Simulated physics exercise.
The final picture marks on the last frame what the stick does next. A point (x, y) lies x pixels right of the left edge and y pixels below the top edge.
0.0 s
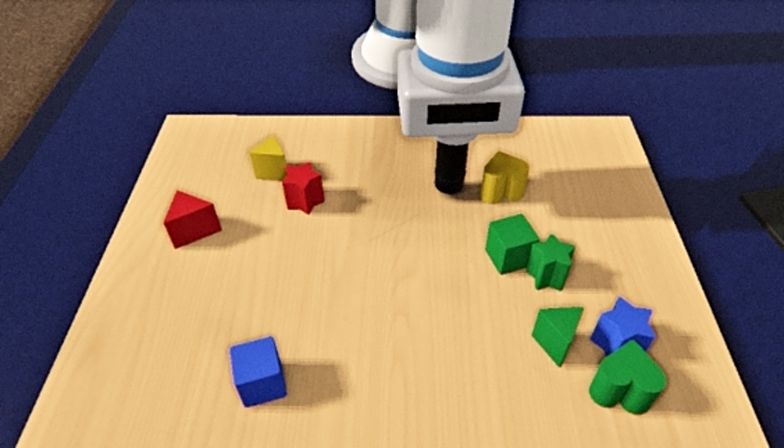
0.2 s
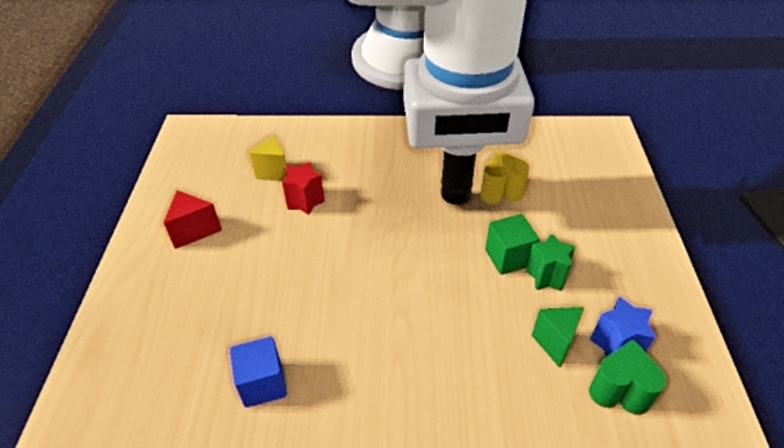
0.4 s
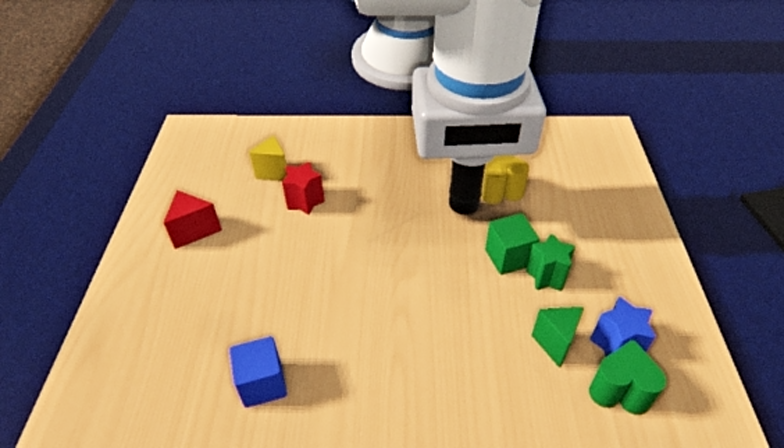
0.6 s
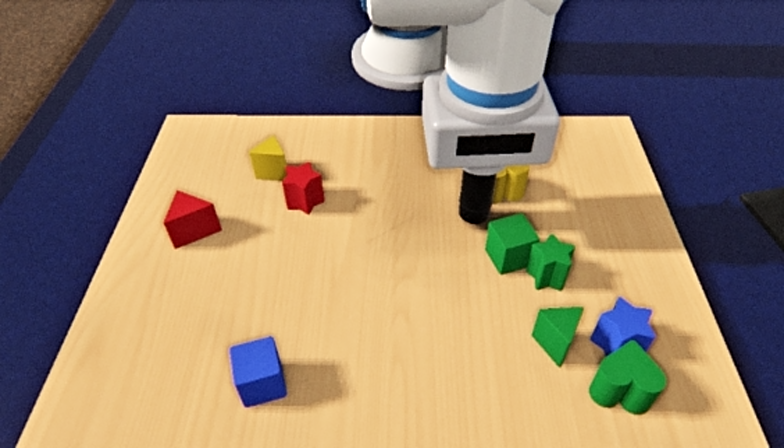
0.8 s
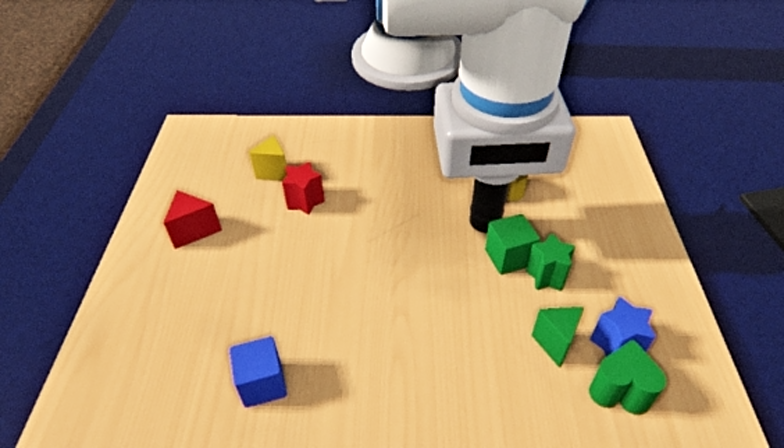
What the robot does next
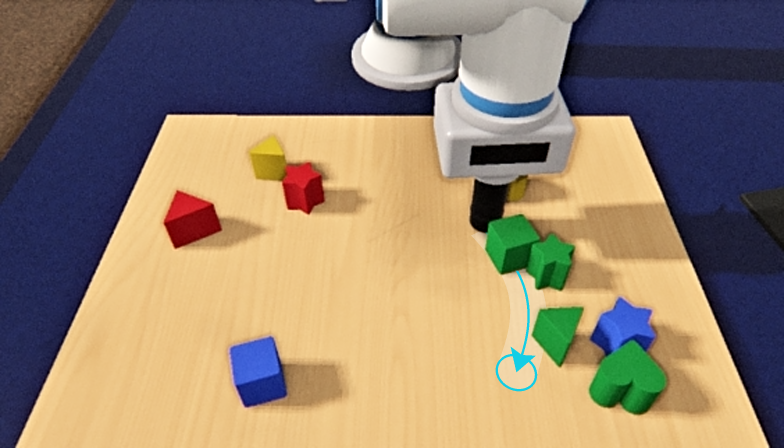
On a wooden tabletop, a robot arm's black stick moves right and nearer, passing before a yellow block beside still green blocks.
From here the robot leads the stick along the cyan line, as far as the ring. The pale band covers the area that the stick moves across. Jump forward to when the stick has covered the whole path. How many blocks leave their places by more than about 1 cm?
Three or more will move.
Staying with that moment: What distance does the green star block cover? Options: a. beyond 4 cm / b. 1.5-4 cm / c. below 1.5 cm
The answer is a.
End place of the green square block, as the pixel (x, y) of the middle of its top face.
In the picture, that point is around (577, 294).
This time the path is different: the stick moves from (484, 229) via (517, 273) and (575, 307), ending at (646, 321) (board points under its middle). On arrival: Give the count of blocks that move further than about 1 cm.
Total moved: Three or more.
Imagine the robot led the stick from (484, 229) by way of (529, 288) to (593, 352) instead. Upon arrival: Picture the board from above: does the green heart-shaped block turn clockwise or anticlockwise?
Viewed from the top, it goes clockwise.
Path on the board, from (484, 229) via (516, 268) and (529, 318), ending at (516, 372).
The first path, step by step. One third of the way, stick at (518, 262); green square block at (552, 265), turned 20° anticlockwise; green star block at (595, 273), turned 30° anticlockwise.
Two thirds of the way, stick at (530, 312); green square block at (577, 294), turned 60° anticlockwise; green star block at (613, 279), turned 70° anticlockwise; green triangular block at (566, 323), turned 15° clockwise.
At the end, stick at (518, 366); yellow heart-shaped block in place; green square block at (577, 294), turned 60° anticlockwise; green star block at (613, 279), turned 70° anticlockwise; green triangular block at (569, 338), turned 55° anticlockwise.
